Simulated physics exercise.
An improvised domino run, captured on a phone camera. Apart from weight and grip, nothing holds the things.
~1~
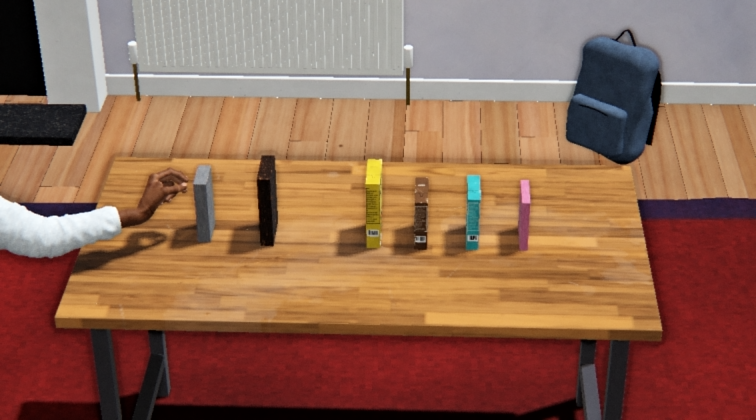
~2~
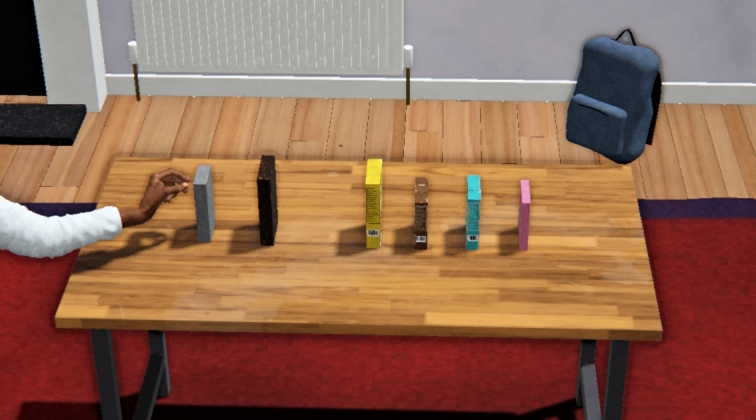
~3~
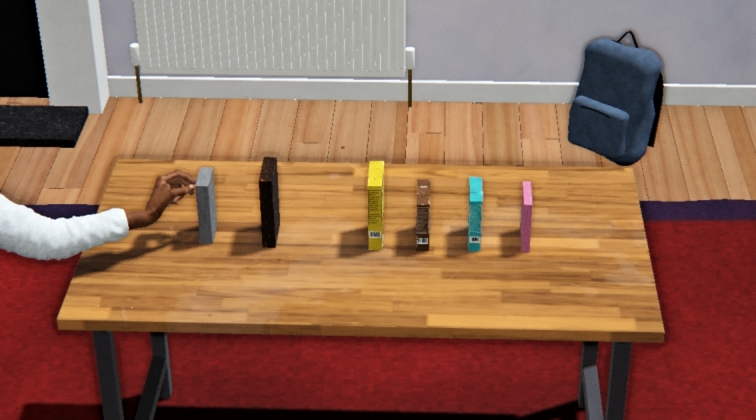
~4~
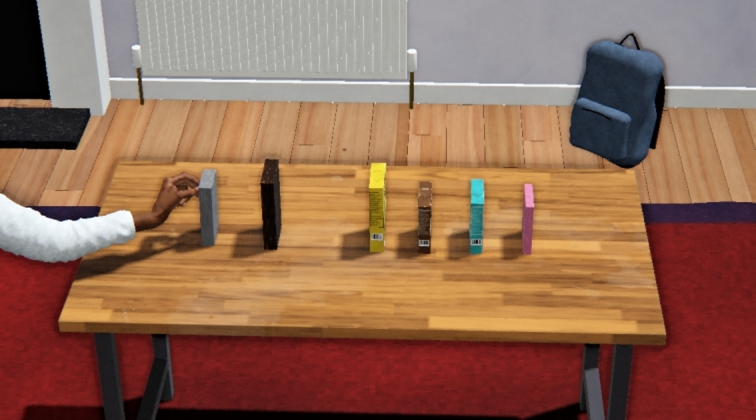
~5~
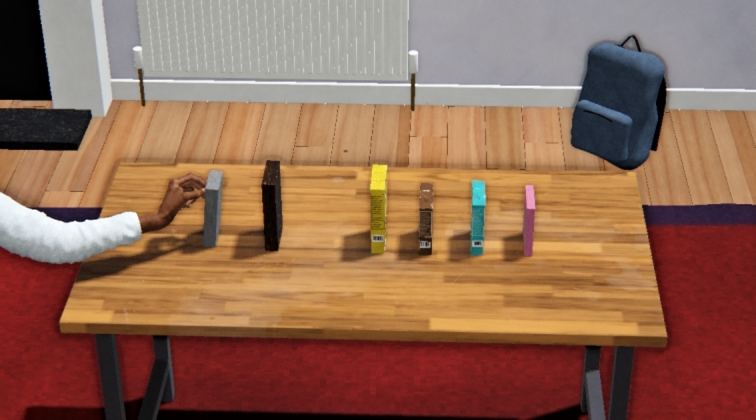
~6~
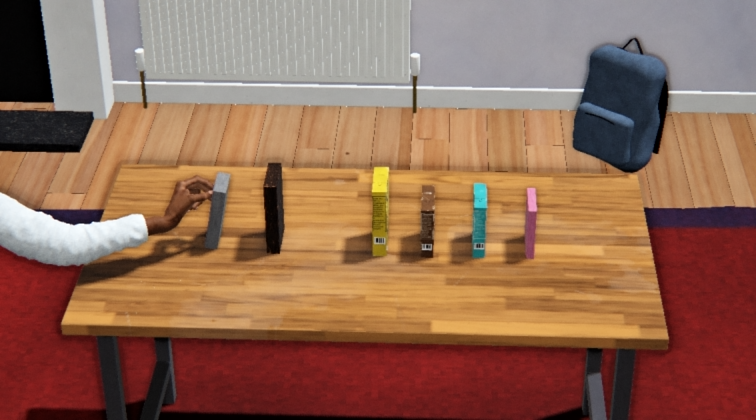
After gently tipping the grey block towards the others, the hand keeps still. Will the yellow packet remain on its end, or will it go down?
Well, that one stays up, I reckon.
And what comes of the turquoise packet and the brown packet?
At the end the turquoise packet is standing and the brown packet is standing.
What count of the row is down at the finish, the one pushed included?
2 of them.
Then, 0.40 s after the last picture, grey block 60° over; black board tipped 16° from how it was.
Then, 0.60 s after the last picture, grey block 78° over; black board on its side.
Then, 1.20 s after the last picture, grey block 90° over; black board on its side.
At rest, tipped over on the table, black board; the other 3 in place. Seen from the same camera at the end, yellow packet near (380, 212).
